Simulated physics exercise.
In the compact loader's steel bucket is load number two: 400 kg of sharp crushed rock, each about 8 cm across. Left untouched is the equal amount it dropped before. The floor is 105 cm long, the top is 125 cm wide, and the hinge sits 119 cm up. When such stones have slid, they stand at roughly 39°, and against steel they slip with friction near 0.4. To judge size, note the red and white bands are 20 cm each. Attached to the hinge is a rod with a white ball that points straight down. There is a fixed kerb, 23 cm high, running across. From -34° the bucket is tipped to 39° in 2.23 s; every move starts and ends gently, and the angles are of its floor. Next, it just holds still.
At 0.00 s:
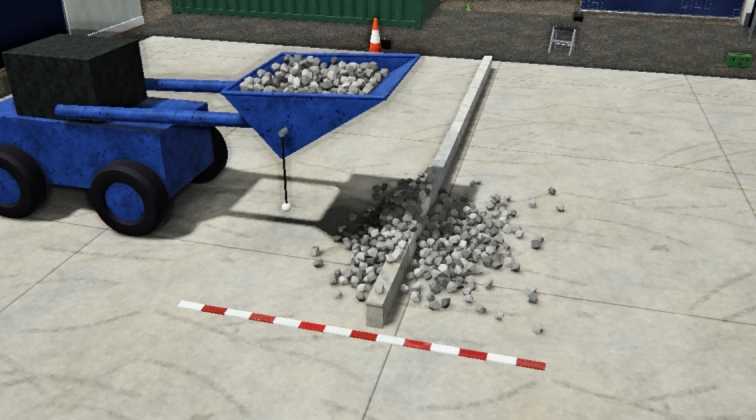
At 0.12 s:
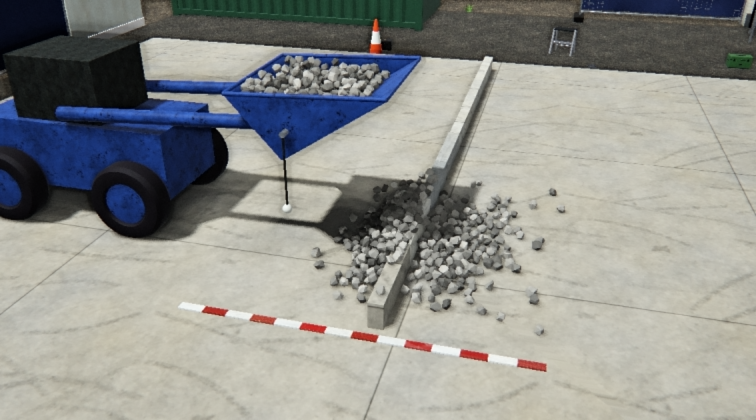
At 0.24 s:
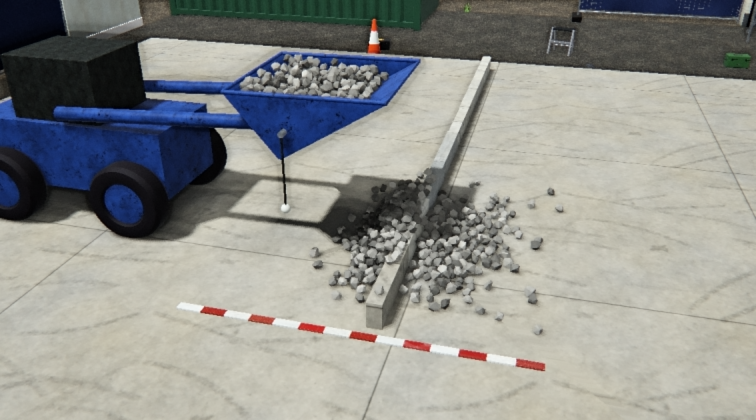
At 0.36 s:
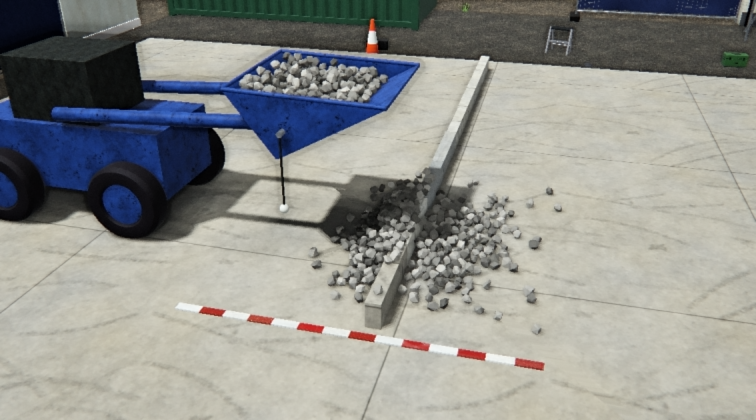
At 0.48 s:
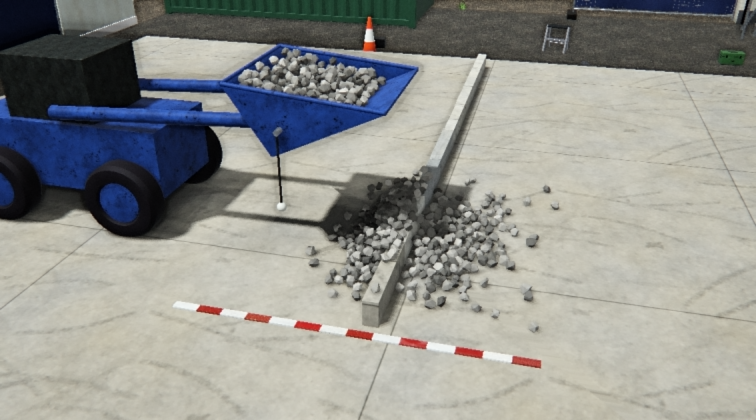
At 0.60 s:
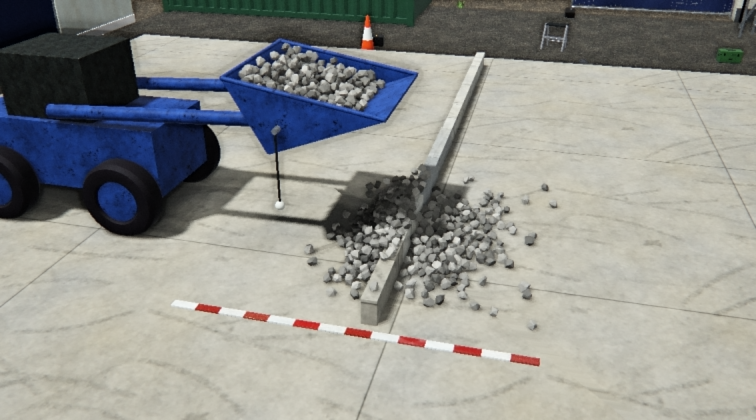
The blue loader's bucket, full of grey stones, stayed still at first and then tilted slightly down toward the right, its load still inside, above a pile of stones lying across a long kerb.
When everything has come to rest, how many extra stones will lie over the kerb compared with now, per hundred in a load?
About 33 per hundred.
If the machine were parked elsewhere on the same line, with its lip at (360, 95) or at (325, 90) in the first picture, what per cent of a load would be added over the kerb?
Case one about 5 %, case two about 0 %.
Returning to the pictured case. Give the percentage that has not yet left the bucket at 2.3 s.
Close to 45 in a hundred.
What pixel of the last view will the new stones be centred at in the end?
Centre at roughly (392, 215).
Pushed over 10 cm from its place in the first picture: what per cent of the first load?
5 per cent.
After 1.7 s the floor is at 28°; in per cent of one load, 100 in the bucket, 58 on this side of the kerb, 42 over the kerb; the foremost stones are at (534, 241).
After 2.3 s the floor is at 39°; in per cent of one load, 46 in the bucket, 106 on this side of the kerb, 48 over the kerb; the foremost stones are at (534, 241).
After 2.7 s the floor is at 39°; in per cent of one load, 17 in the bucket, 116 on this side of the kerb, 67 over the kerb; the foremost stones are at (534, 241).
After 5.4 s the floor is at 39°; in per cent of one load, 3 in the bucket, 122 on this side of the kerb, 75 over the kerb; the foremost stones are at (537, 248). Net gain over the kerb, 33.
